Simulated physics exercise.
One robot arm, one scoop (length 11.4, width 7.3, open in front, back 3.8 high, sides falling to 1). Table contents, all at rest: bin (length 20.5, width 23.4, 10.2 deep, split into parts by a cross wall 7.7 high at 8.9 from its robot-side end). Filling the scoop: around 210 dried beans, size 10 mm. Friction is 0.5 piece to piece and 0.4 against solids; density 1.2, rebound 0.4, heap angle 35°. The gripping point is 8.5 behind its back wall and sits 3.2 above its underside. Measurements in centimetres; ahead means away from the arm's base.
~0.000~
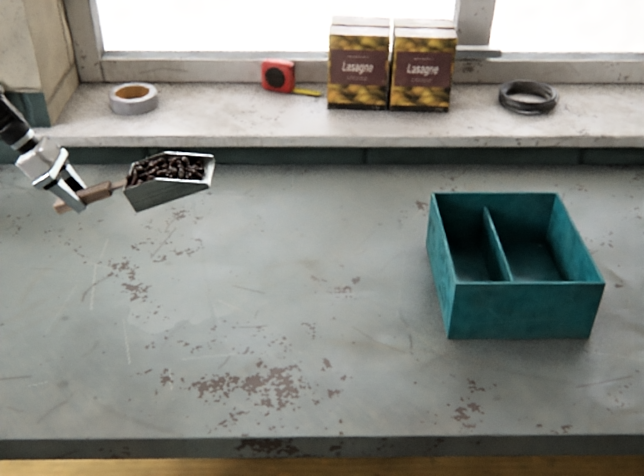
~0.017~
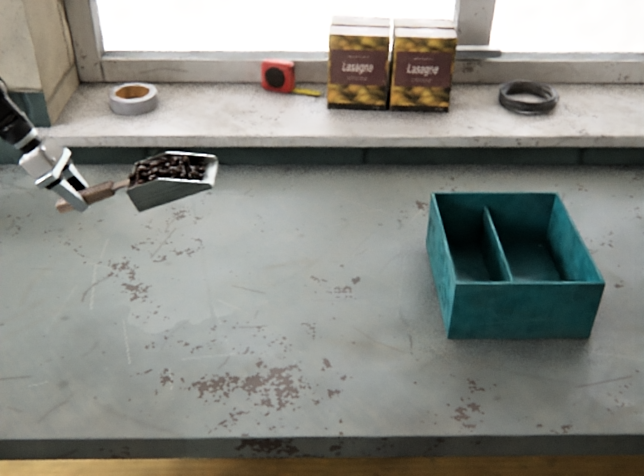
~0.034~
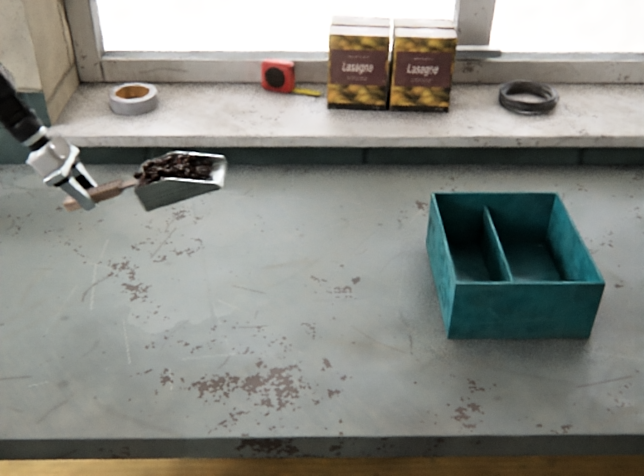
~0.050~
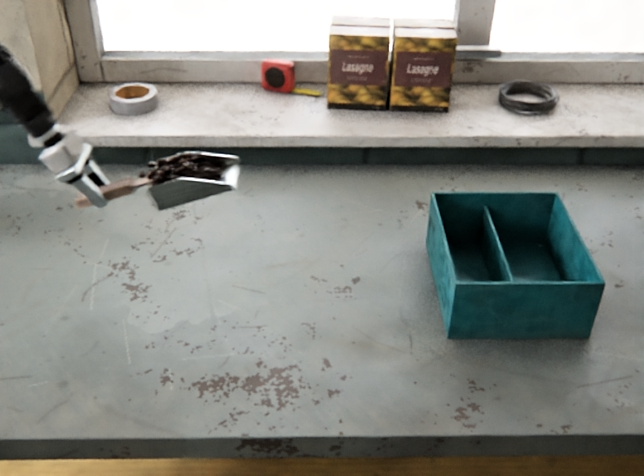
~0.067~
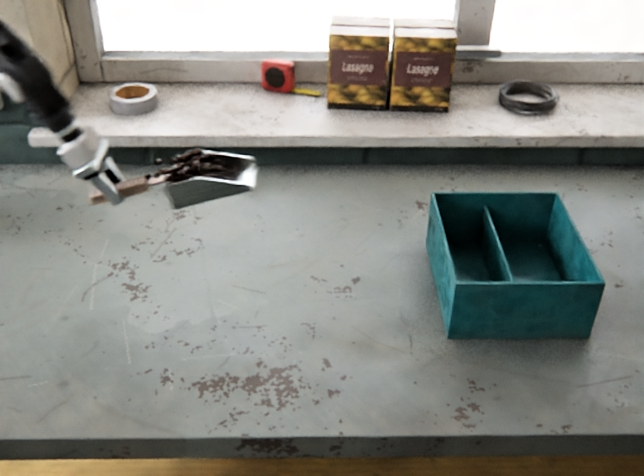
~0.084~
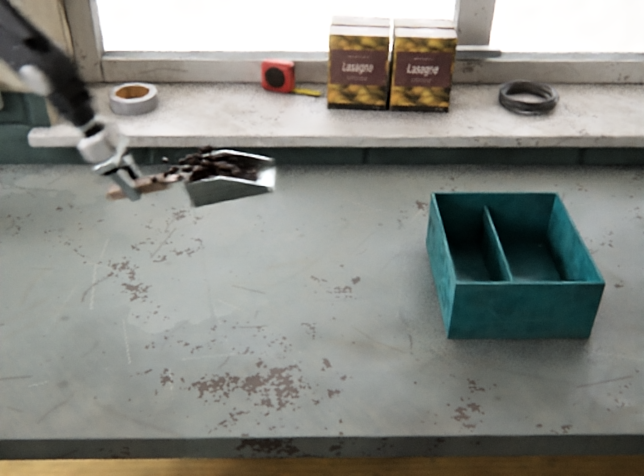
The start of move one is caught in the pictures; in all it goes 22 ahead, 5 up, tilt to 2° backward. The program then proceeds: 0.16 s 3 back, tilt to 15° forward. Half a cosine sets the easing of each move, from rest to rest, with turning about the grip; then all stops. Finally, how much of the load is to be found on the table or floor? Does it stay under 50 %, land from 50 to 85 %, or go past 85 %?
It stays under 50 %.
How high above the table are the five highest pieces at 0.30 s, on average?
Roughly 20 cm above the table.
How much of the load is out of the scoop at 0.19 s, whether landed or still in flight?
Around 10 percent at that moment.
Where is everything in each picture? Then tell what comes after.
Scoop floor at (169, 186), tilted 21° backward; upper third of the load around (170, 172), from x 130 to 200, top at y 160; 210 on the scoop, in the first frame.
Scoop floor at (171, 186), tilted 21° backward; upper third of the load around (168, 172), from x 130 to 205, top at y 160, in the second frame.
Scoop floor at (179, 186), tilted 20° backward; upper third of the load around (174, 171), from x 135 to 210, top at y 160, in the third frame.
Scoop floor at (192, 186), tilted 18° backward; upper third of the load around (185, 170), from x 140 to 220, top at y 155; 209 on the scoop, 1 in flight or on a rim, in the fourth frame.
Scoop floor at (208, 186), tilted 16° backward; upper third of the load around (195, 169), from x 150 to 235, top at y 150; 206 on the scoop, 4 in flight or on a rim, in the fifth frame.
Scoop floor at (227, 185), tilted 14° backward; upper third of the load around (209, 167), from x 155 to 255, top at y 150; 204 on the scoop, 6 in flight or on a rim, in the sixth frame.
By 0.19 s, tilted 2° backward, highest piece 25 above the table; 185 on the scoop, 25 in flight or on a rim.
By 0.30 s, tilted 10° forward, highest piece 20 above the table; 23 in the robot-side part, 10 on the table or floor, 177 in flight or on a rim.
By 0.56 s, tilted 15° forward, highest piece 6 above the table; 96 in the robot-side part, 75 on the table or floor, 39 in the far-side part.
By 1.61 s, tilted 15° forward, highest piece 2 above the table; 96 in the robot-side part, 75 on the table or floor, 39 in the far-side part.
Final count, 96 in the robot-side part, 75 on the table or floor, 39 in the far-side part. That is 36 % on the table or floor.
